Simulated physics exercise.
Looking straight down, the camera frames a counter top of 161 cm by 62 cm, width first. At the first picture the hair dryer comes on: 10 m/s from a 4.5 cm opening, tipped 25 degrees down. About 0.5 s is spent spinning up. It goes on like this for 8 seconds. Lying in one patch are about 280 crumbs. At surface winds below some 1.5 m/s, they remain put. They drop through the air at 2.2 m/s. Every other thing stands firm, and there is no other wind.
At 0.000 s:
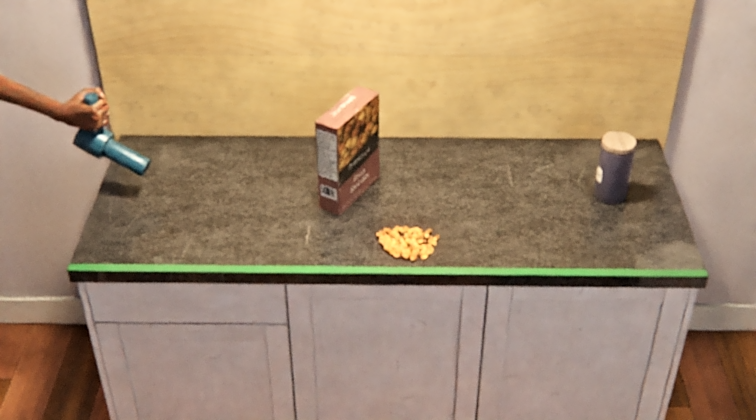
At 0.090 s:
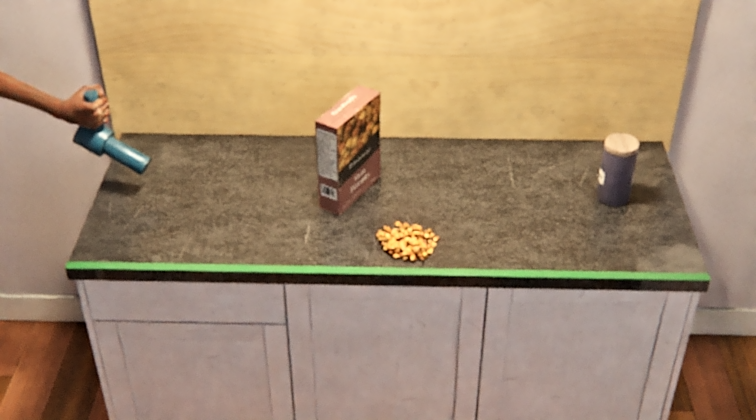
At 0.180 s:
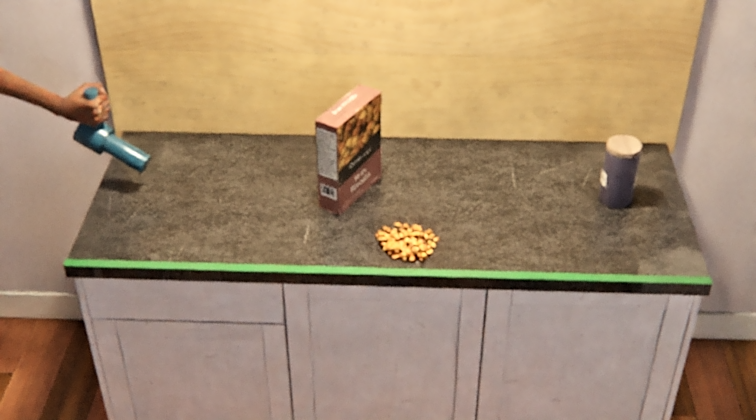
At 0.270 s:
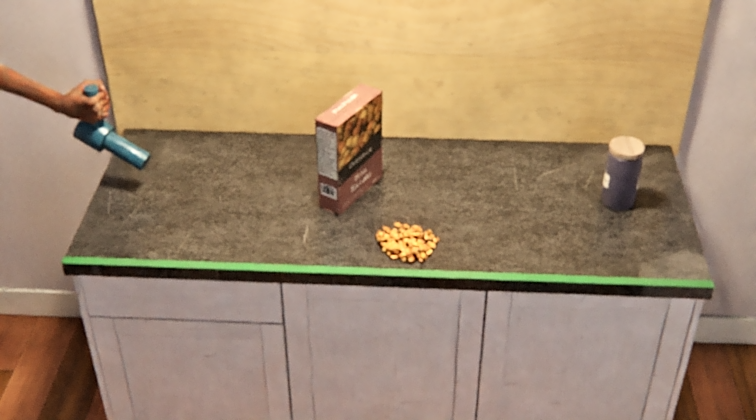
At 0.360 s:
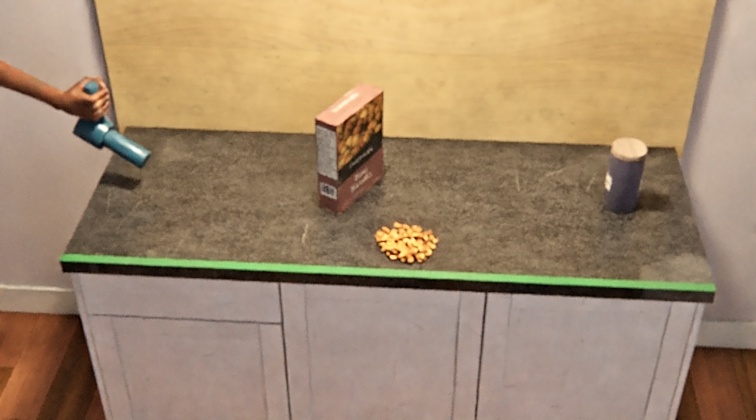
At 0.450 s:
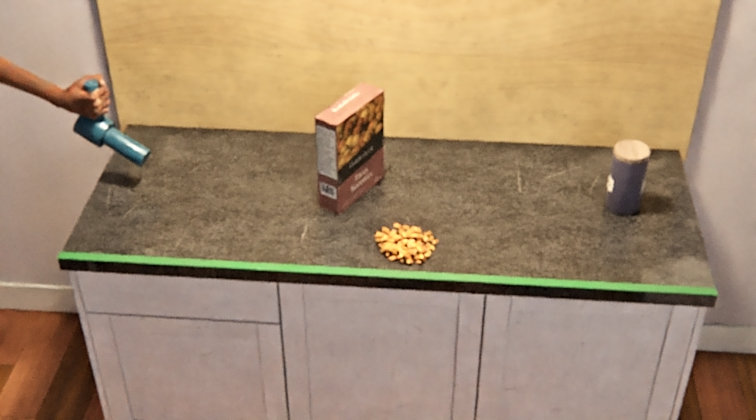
The footage shows a hand at the left holding a teal hair dryer angled down toward a dark counter with a carton, a lidded jar and a patch of crumbs, which stay still while the view shifts very slightly.
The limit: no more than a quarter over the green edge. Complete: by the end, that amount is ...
Reached.
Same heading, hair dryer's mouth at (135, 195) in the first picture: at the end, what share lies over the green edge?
It would come out near 40 in a hundred.
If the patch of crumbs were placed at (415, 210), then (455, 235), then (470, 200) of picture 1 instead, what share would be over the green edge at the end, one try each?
In turn about 0 %, 50 %, 0 %.
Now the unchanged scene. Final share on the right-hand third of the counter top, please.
It comes out near 2 in a hundred.
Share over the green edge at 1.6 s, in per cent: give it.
About 70 %.
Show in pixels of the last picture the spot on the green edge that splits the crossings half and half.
I'd put my finger close to (553, 287).
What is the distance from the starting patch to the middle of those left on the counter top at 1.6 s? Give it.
Roughly 60 centimetres.
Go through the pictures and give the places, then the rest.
In the first picture, the middle of the crumbs is near (406, 242), none has stirred yet and the mouth of the hair dryer is at (146, 168).
In the second picture, the middle of the crumbs is near (406, 241), none has stirred yet and the green edge is centred on (385, 275).
In the third picture, the middle of the crumbs is near (405, 241), none has stirred yet, the top of a carton is at (349, 105) and the top of a jar is at (625, 144).
In the fourth picture, the middle of the crumbs is near (405, 242) and none has stirred yet.
In the fifth picture, the middle of the crumbs is near (404, 242) and none has stirred yet.
In the sixth picture, the middle of the crumbs is near (404, 243) and none has stirred yet.
After 1.6 s the count stands so, 74 % are over the green edge; the middle of those still in play is near (649, 269).
After 2.6 s the count stands so, 74 % are over the green edge; the middle of those still in play is near (696, 273).
After 4.4 s the count stands so, 75 % are over the green edge.
After 8.0 s, at the end, 76 % are over the green edge.
